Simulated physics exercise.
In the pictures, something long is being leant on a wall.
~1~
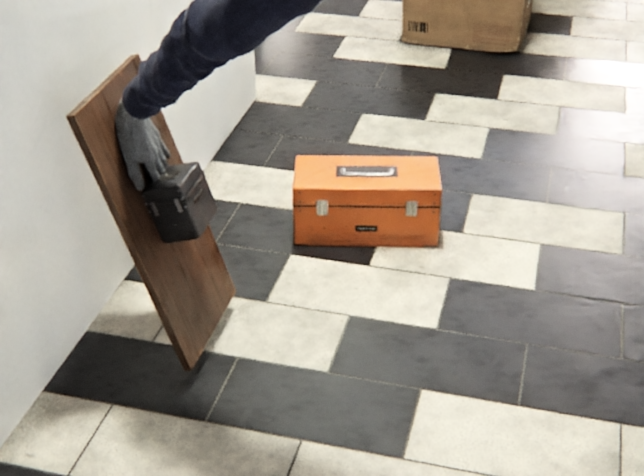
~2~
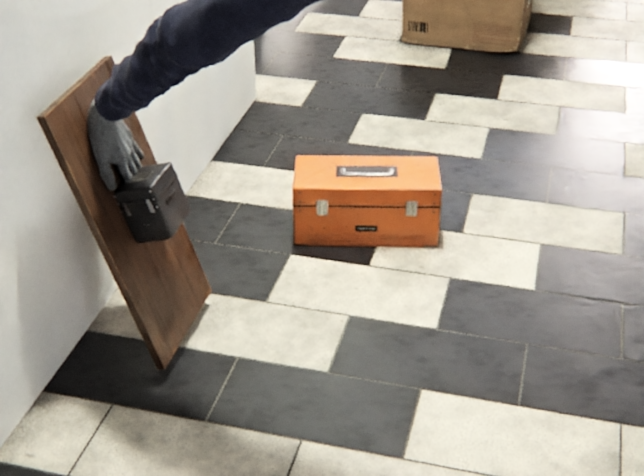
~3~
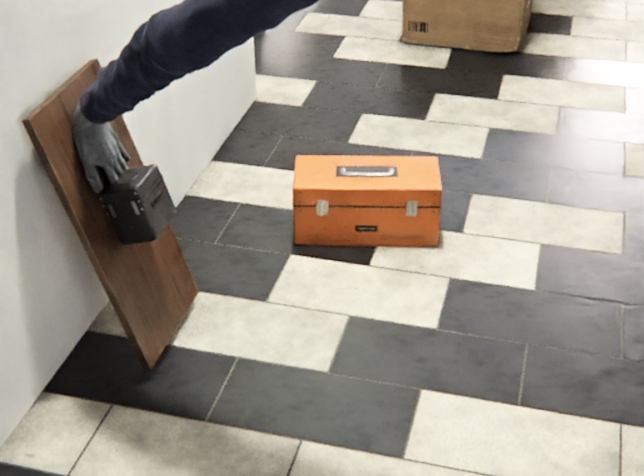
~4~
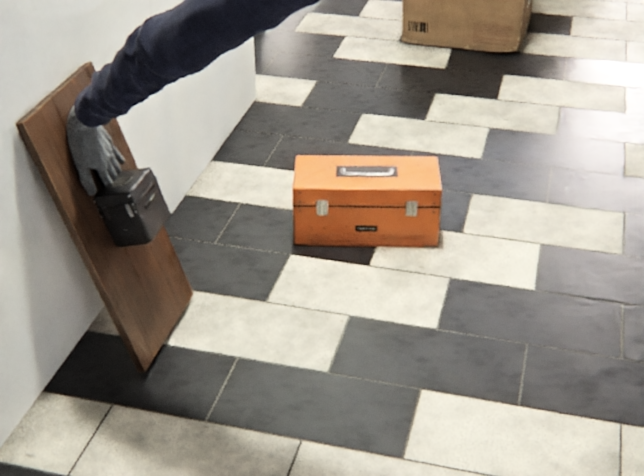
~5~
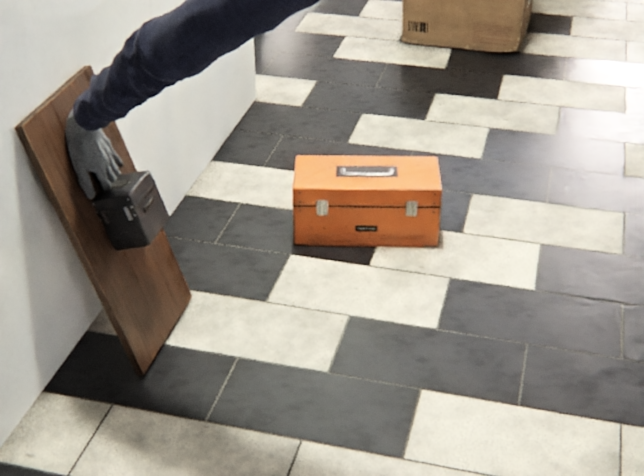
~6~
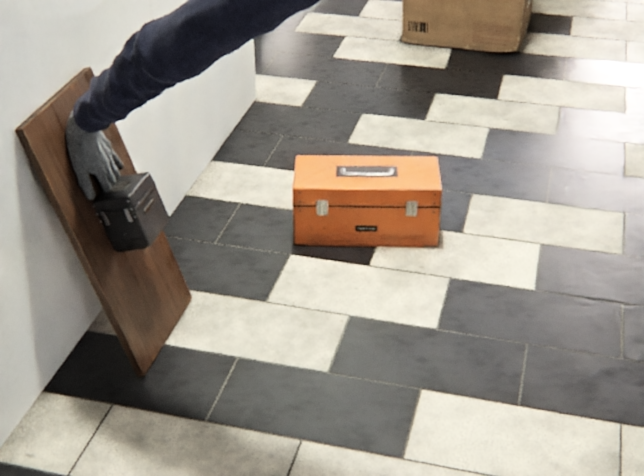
The video shows a gloved hand gripping a dark block against a brown board, moving it left until it leans on a pale wall, then staying nearly still, while an orange toolbox sits on the black-and-cream tiled floor.
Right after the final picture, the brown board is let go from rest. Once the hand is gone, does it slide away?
No, it is left as it was.
Then, 0.20 s past the last view, nothing moves.
Then, 0.60 s past the last view, brown board resting near (114, 224).
Finally, both still in place. Final places as the last picture's camera would see them, brown board near (114, 224). The board holds.
